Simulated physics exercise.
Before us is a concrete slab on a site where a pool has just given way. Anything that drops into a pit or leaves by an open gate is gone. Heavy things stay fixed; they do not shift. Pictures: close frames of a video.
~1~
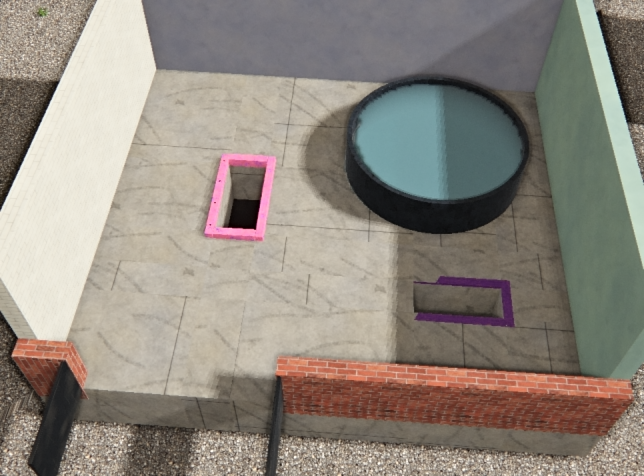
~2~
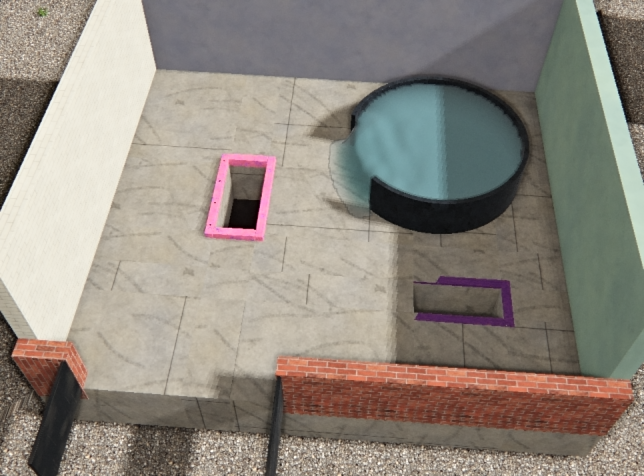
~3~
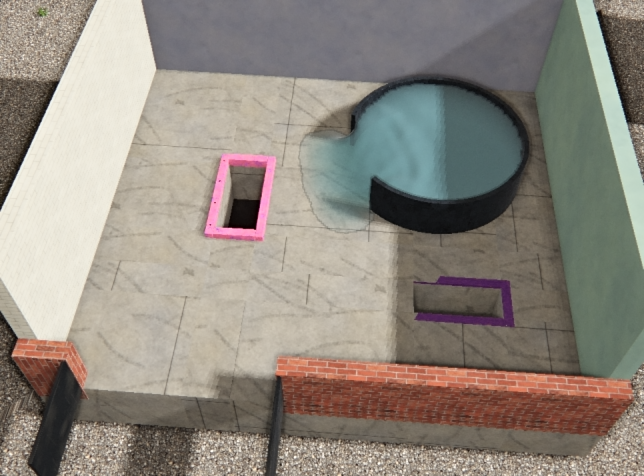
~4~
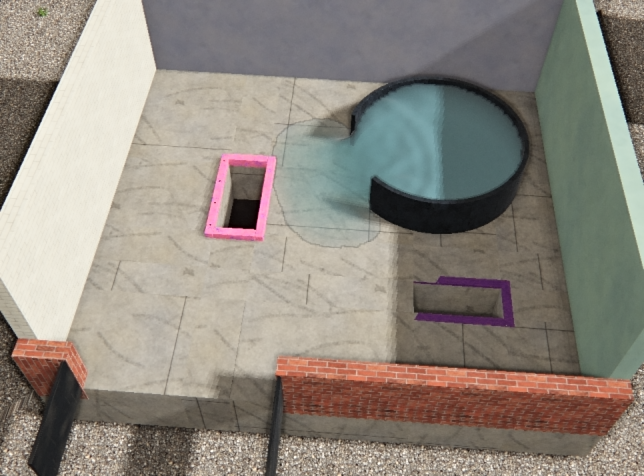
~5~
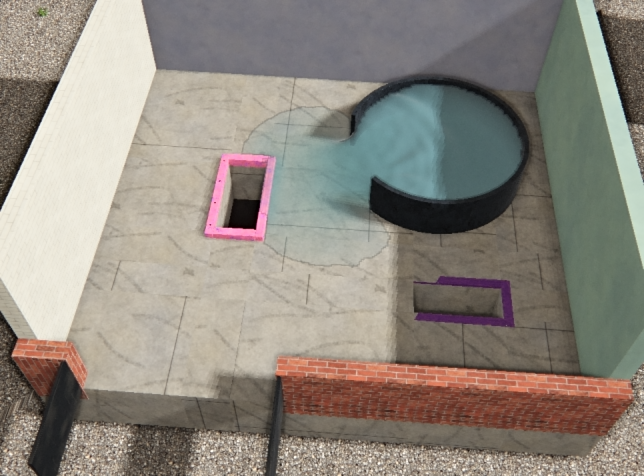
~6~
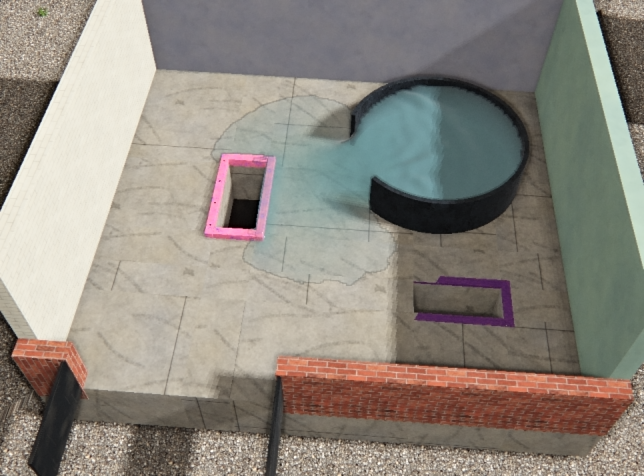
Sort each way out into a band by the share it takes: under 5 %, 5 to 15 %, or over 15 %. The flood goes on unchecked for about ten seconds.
Shares: The gate takes over 15 %; the purple pit takes under 5 %; the pink pit takes over 15 %.
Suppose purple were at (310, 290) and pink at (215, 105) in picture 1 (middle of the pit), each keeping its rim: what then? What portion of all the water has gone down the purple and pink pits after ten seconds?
Per cent, approx.: Purple 8, pink 6.
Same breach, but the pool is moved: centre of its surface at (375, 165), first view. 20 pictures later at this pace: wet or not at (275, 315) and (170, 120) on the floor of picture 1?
First spot submerged, second spot spared.
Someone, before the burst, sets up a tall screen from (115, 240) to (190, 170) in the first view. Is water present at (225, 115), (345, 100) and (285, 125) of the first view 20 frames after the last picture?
As listed: Flooded, free of water, awash.
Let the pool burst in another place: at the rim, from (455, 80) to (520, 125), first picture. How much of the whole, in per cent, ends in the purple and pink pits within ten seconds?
Per cent: Purple 10, pink 0.
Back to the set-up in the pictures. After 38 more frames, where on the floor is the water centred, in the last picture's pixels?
I'd point to (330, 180).
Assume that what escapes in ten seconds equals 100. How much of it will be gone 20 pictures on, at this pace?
Roughly 55 per cent.
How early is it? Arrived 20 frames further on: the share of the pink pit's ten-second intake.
It comes to around 85 percent of the ten-second total.
A moment on, water covers 30 % of the floor; the gate 0 %, the purple pit 0 %, the pink pit 5 %.
Next, water covers 45 % of the floor; the gate 1 %, the purple pit 0 %, the pink pit 12 %.
Then, water covers 50 % of the floor; the gate 6 %, the purple pit 0 %, the pink pit 17 %.
Later, water covers 80 % of the floor; the gate 13 %, the purple pit 0 %, the pink pit 20 %.
In the end, water covers 95 % of the floor; the gate 22 %, the purple pit 1 %, the pink pit 21 %.
